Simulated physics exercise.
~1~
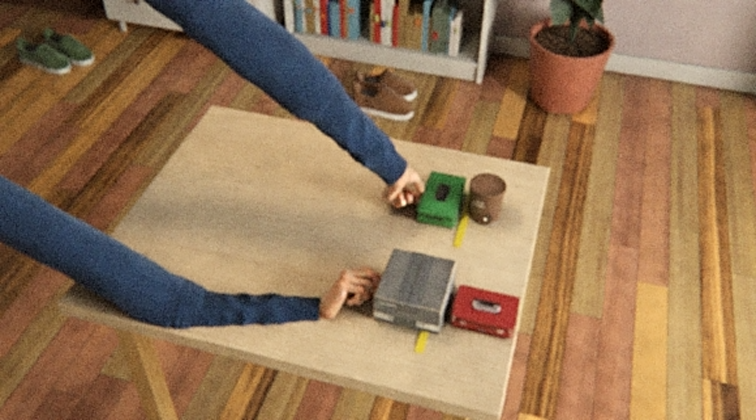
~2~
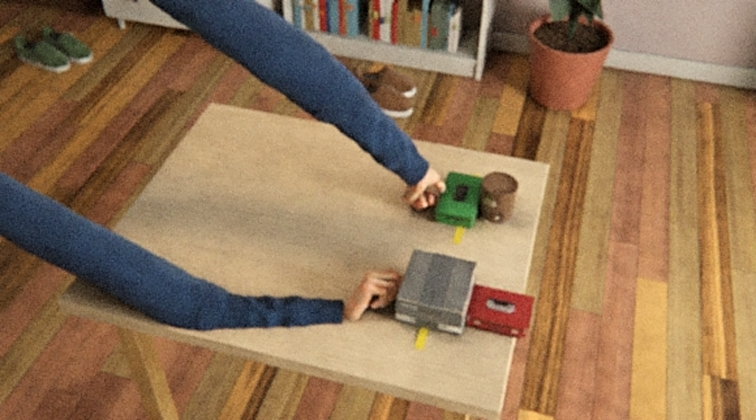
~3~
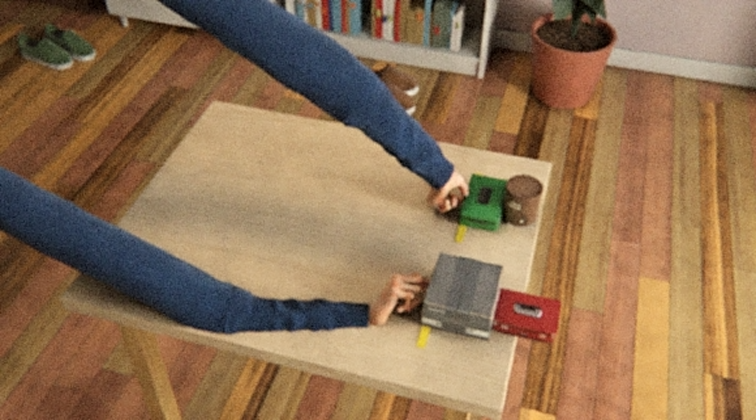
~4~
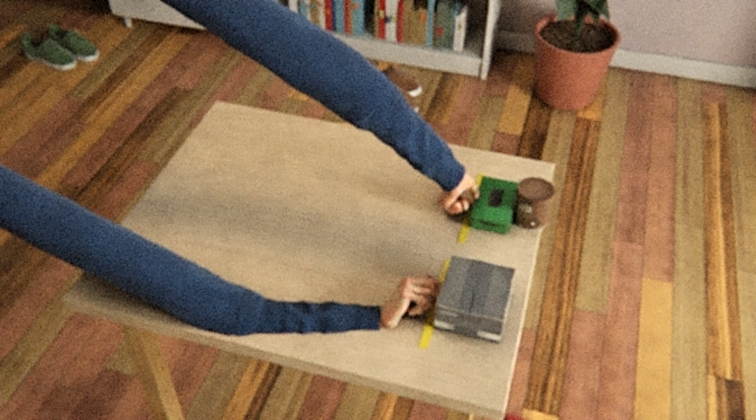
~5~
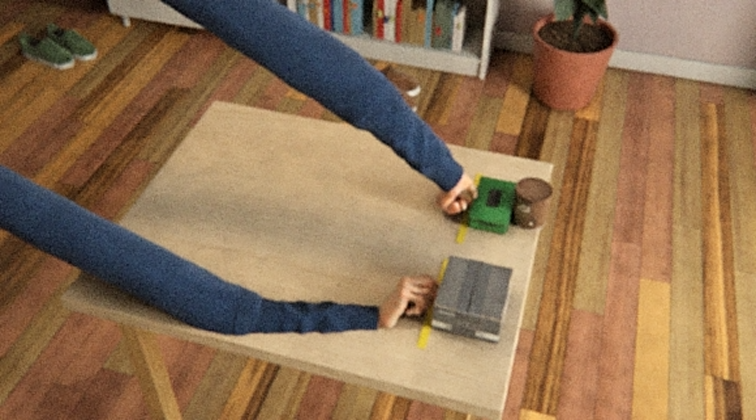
On a light wooden table in a home, two blue-sleeved hands pushed a grey box and a green case rightward, nudging a red case and a brown pot ahead of them, until the red case tipped off the edge while the pot stayed on top.
